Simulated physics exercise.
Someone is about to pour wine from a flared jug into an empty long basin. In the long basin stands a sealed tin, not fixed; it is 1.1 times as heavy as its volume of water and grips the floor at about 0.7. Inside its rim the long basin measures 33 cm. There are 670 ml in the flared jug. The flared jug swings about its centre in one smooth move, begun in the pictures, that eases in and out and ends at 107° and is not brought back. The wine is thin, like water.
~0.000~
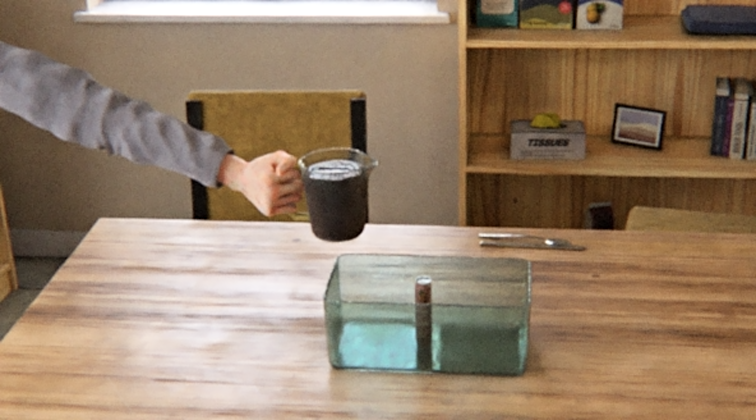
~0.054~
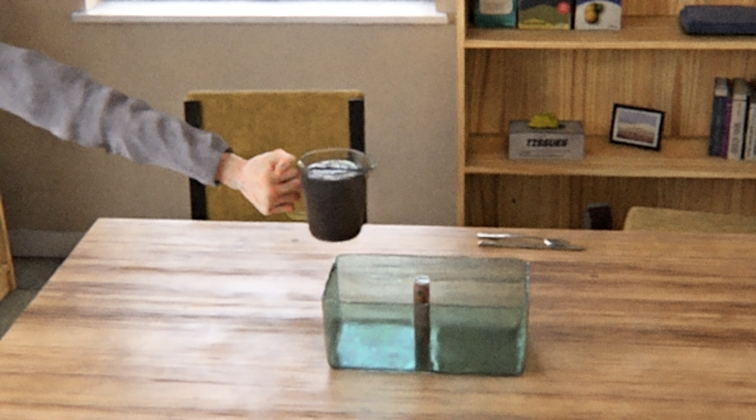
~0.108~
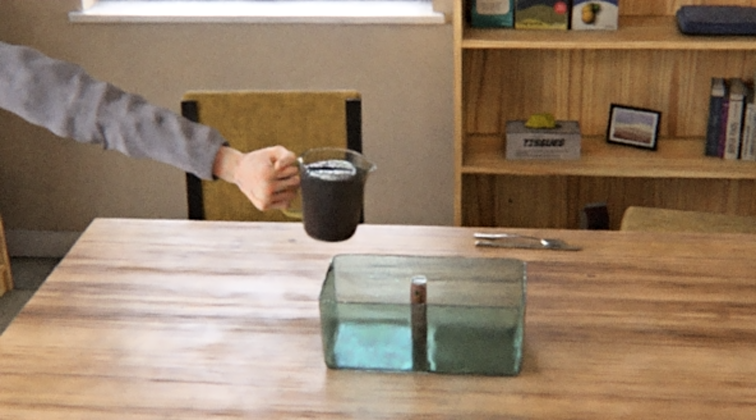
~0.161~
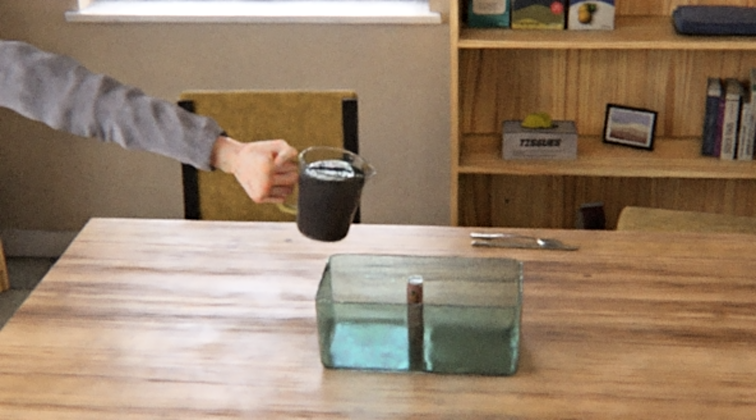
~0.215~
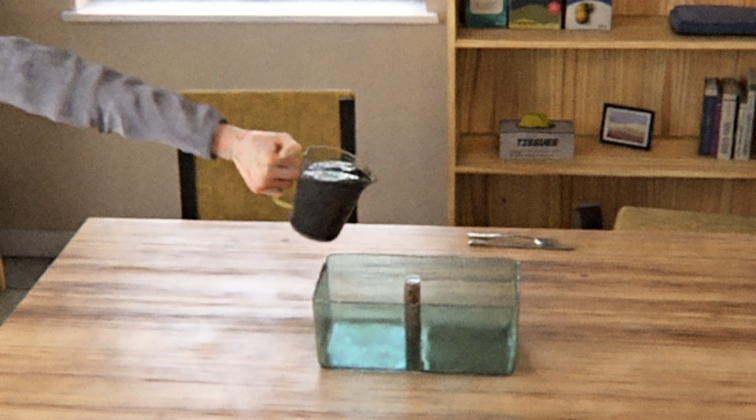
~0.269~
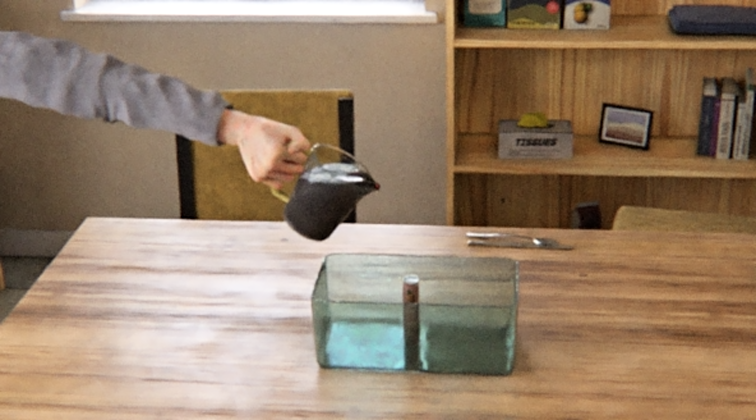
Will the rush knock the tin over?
The tin goes over.
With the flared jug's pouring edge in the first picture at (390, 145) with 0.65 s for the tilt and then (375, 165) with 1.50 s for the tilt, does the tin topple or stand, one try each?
First it keeps standing; then it topples.
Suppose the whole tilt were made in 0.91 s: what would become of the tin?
Then it topples.
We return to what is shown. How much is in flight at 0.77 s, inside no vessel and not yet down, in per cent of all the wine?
About 14 per cent.
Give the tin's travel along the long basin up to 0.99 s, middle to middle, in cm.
Some 11 cm.
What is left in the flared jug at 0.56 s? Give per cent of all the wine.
Some 56 per cent.
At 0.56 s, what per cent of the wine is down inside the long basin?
Some 18 per cent.
Then, 0.56 s in, the tilt is 93° and 55 per cent is still to pour; the tin stands where it began.
Then, 0.77 s in, the tilt is 107° and 11 per cent is still to pour; the tin leans 11°.
Then, 0.99 s in, the tilt is 107° and 1 per cent is still to pour; the tin lies on its side.
Then, 1.23 s in, the tilt is 107° and 0 per cent is still to pour; the tin lies on its side.
Finally, the tin lies on its side.
